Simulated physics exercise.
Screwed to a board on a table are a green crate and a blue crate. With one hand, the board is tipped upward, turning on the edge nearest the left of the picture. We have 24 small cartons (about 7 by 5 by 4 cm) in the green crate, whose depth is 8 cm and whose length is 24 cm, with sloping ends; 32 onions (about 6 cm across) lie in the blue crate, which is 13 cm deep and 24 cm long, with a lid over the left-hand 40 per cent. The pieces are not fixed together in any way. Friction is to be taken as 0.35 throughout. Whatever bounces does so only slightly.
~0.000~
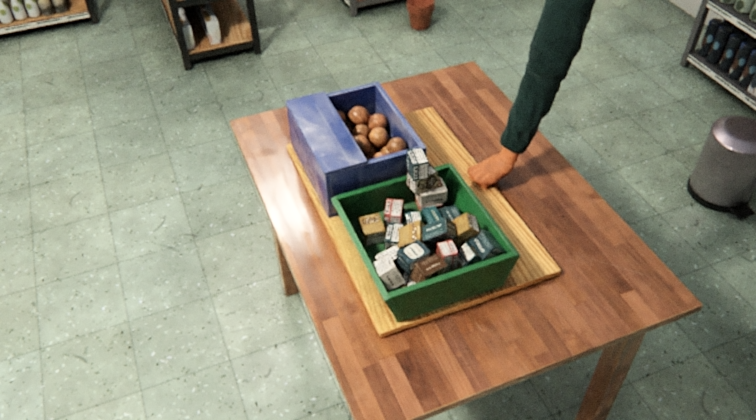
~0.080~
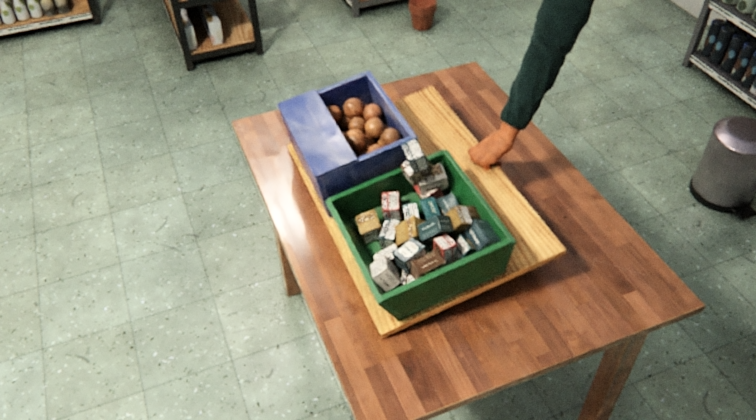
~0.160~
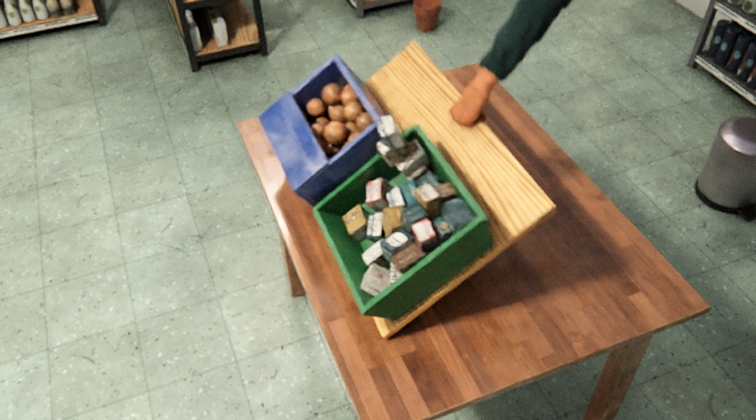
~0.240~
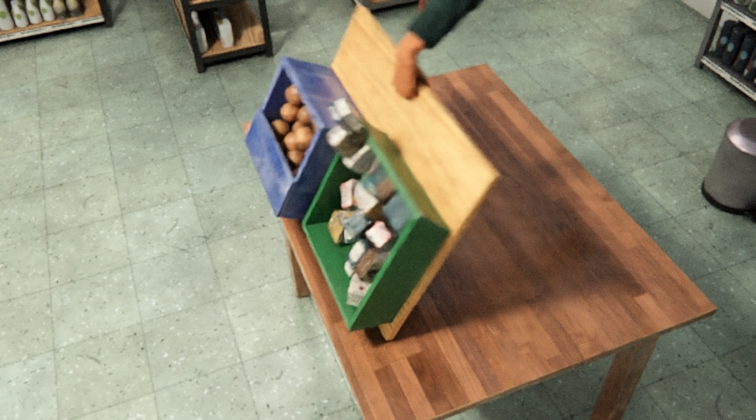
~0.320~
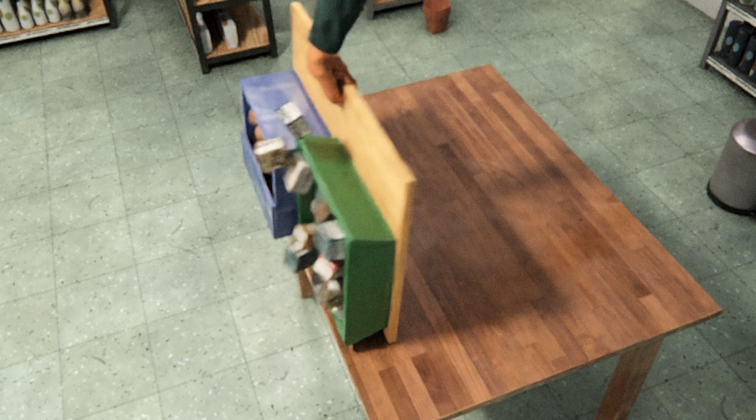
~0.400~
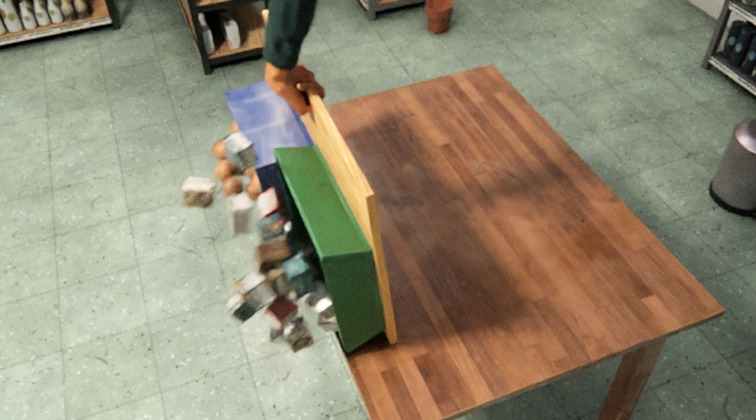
Hand tipping a board with green and blue crates up onto its left edge, small cartons and brown balls tumbling out leftward.
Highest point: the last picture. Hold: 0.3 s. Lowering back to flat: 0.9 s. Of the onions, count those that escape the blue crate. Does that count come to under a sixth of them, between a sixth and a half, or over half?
I'd say it will hang on to half to five sixths of them.
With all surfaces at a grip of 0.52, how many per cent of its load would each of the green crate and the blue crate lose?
Green crate 100, blue crate 40 per cent.
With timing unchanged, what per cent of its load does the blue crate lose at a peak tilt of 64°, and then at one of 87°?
0 %, then 20 %.
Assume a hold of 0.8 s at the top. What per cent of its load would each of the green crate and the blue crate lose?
Green crate 100%, blue crate 40%.
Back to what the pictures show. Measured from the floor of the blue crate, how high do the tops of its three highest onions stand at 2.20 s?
11 cm, more or less.
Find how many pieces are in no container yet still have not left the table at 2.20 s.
Tally: Some 0.
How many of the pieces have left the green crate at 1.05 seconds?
Out by then, roughly: Green crate 25.
After 0.69 s, tilt 95°; the green crate is down by 24 of 24 and the blue crate is down by 12 of 32.
After 1.05 s, tilt 63°; the green crate is down by 24 of 24 and the blue crate is down by 12 of 32.
After 1.55 s, tilt 1°; the green crate is down by 24 of 24 and the blue crate is down by 12 of 32.
When it is over (at 2.20 s), the green crate is down by 24 of 24 and the blue crate is down by 12 of 32. Asked share, 12 of 32, 38 per cent.
